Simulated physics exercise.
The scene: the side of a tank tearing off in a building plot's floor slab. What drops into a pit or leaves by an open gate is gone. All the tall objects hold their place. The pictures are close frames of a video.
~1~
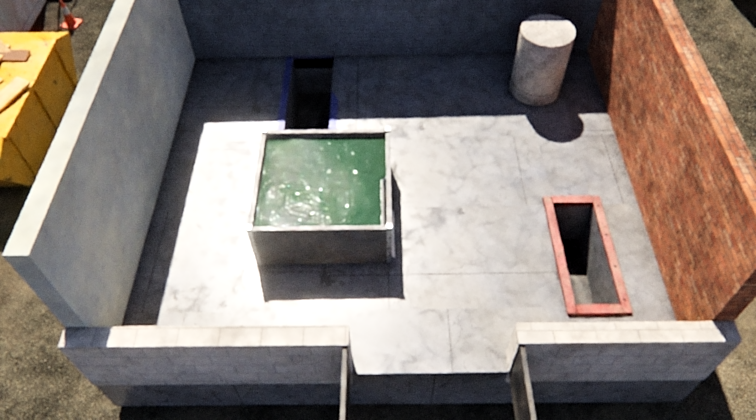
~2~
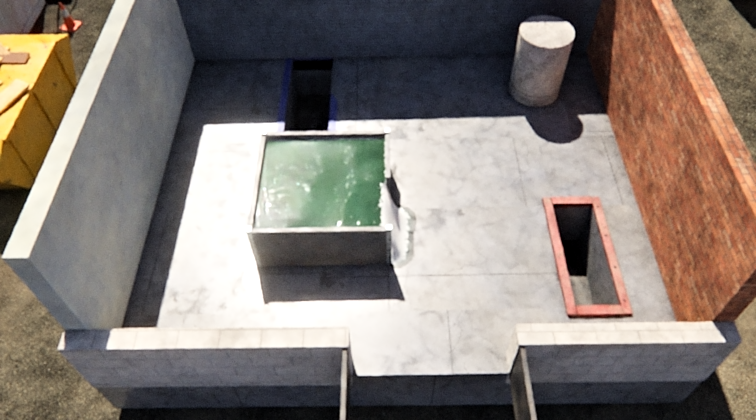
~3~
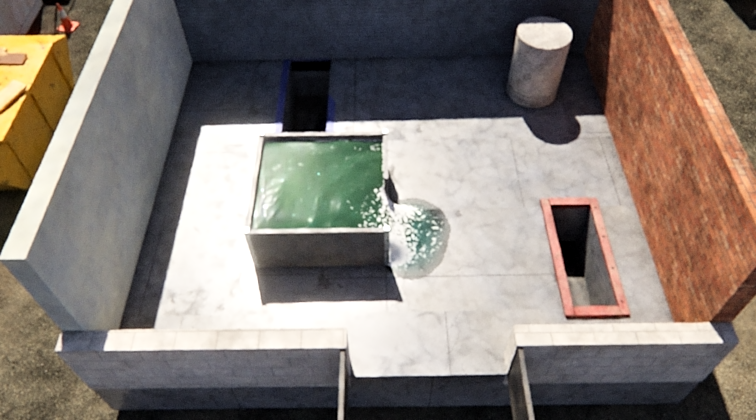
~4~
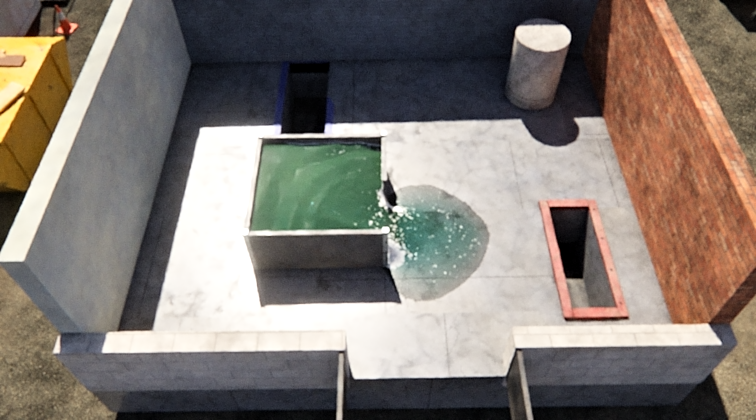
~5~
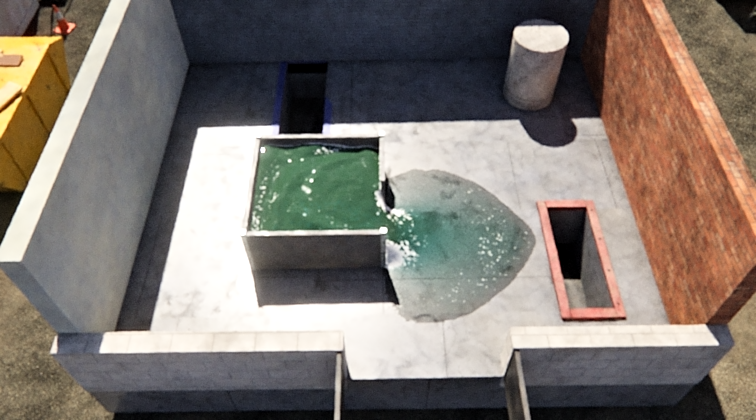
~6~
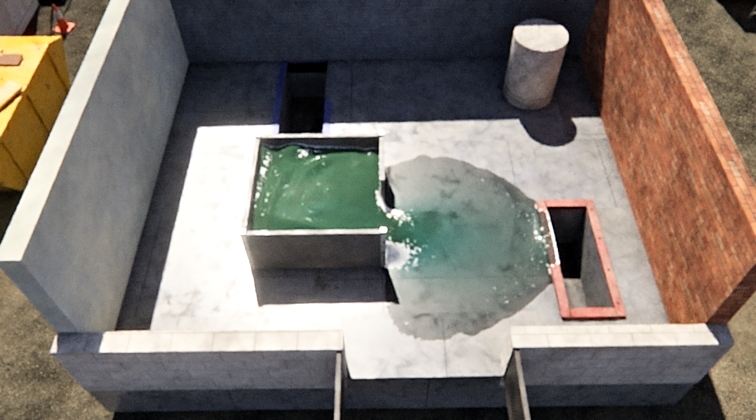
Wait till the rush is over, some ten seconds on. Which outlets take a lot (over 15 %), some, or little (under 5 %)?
In the end: The gate takes between 5 and 15 %; the red pit takes more than 15 %; the blue pit takes between 5 and 15 %.
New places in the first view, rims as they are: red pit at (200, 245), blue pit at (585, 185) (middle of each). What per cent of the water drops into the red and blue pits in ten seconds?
In per cent: Red 0, blue 55.
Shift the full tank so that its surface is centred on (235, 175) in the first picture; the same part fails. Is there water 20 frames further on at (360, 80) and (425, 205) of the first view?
As listed: Free of water, under water.
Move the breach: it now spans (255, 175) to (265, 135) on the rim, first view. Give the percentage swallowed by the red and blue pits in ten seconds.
Per cent: Red 0, blue 35.
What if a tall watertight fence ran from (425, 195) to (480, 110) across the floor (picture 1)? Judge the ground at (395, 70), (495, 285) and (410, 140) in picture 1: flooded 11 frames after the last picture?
In turn: Free of water, wet, no water.
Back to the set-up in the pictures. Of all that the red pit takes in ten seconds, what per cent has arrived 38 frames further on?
I make it 95 per cent.
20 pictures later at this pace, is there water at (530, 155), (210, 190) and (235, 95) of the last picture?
As listed: Awash, clear, dry.
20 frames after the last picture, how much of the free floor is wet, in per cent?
Close to 35 %.
A moment on, water covers 25 % of the floor; the gate 0 %, the red pit 6 %, the blue pit 0 %.
Next, water covers 30 % of the floor; the gate 2 %, the red pit 14 %, the blue pit 0 %.
Then, water covers 35 % of the floor; the gate 3 %, the red pit 22 %, the blue pit 0 %.
Later, water covers 45 % of the floor; the gate 5 %, the red pit 30 %, the blue pit 0 %.
In the end, water covers 60 % of the floor; the gate 8 %, the red pit 31 %, the blue pit 8 %.
